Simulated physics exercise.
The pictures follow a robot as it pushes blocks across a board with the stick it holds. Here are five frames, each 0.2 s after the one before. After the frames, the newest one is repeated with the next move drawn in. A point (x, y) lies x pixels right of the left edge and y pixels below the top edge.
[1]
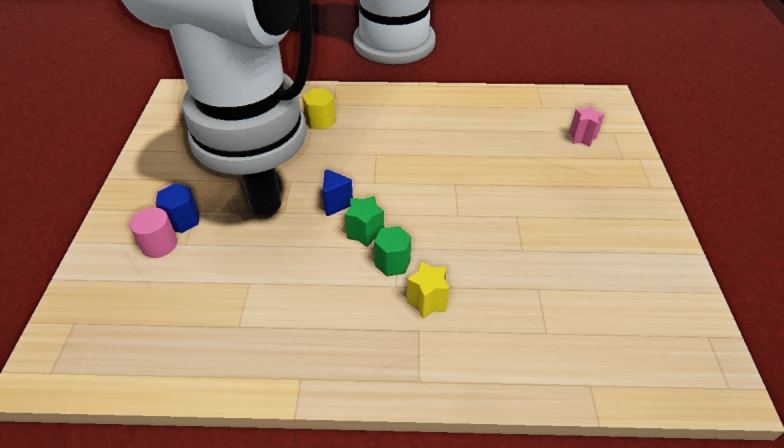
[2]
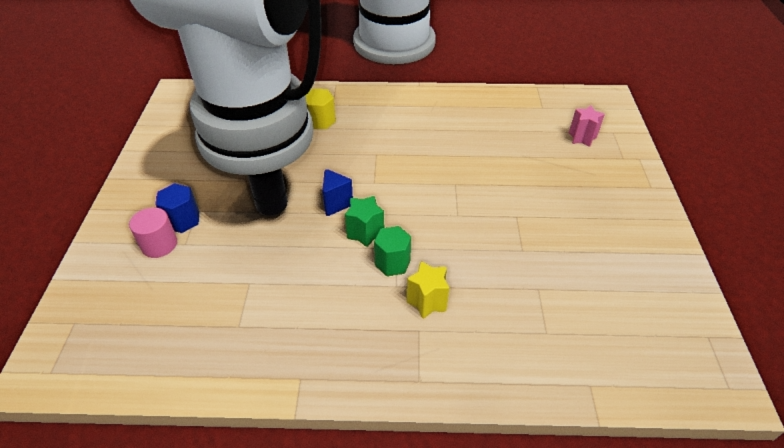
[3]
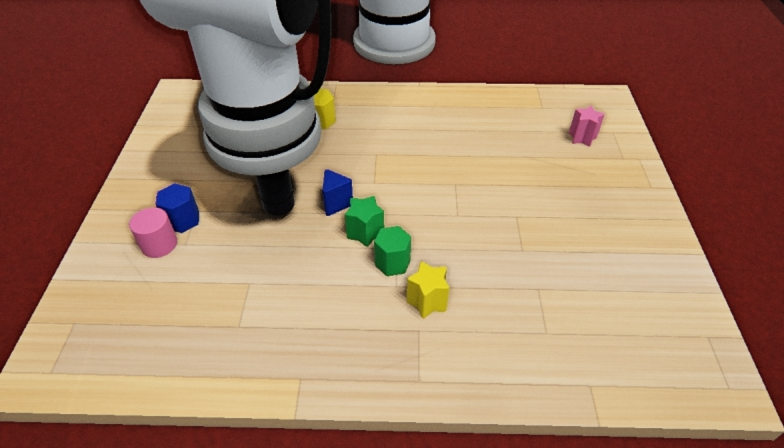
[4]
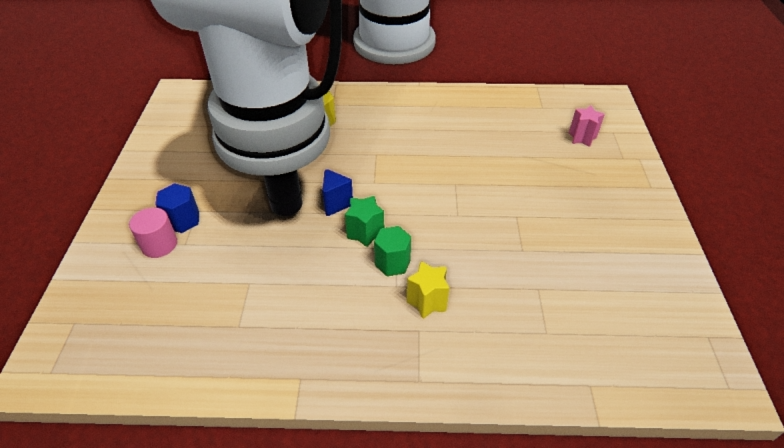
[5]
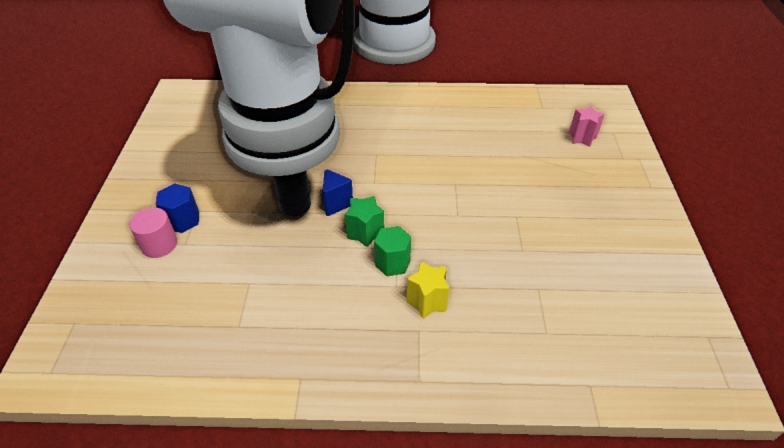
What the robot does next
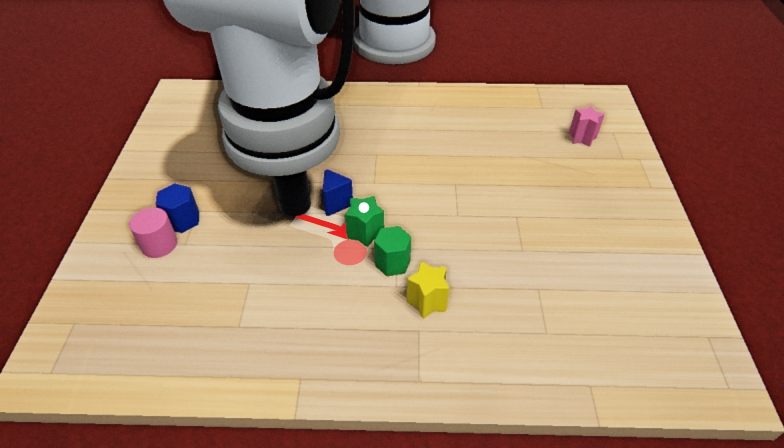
A grey and white robot arm with a black tip moves slowly right across a wooden board, nearing a blue triangular block and passing in front of a yellow one, while the scattered coloured blocks all stay still.
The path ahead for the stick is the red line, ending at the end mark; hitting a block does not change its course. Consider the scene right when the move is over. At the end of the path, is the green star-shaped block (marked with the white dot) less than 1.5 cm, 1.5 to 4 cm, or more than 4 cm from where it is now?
It ends 1.5 to 4 cm from its spot.
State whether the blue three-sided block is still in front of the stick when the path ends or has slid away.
The stick passes it.
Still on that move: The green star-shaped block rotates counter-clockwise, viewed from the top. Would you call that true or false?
That is true.
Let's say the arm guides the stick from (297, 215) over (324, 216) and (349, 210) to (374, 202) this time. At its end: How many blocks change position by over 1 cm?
That's one.
Path on the board, from (297, 215) over (321, 223) and (344, 232) to (350, 252); the dot is on the green star-shaped block.
The first path, step by step. Halfway along, stick at (332, 218); blue three-sided block at (340, 181), turned 45° anticlockwise.
At the end, stick at (350, 244); blue three-sided block at (340, 181), turned 50° anticlockwise; green star-shaped block at (380, 215), turned 25° anticlockwise; green six-sided block in place.
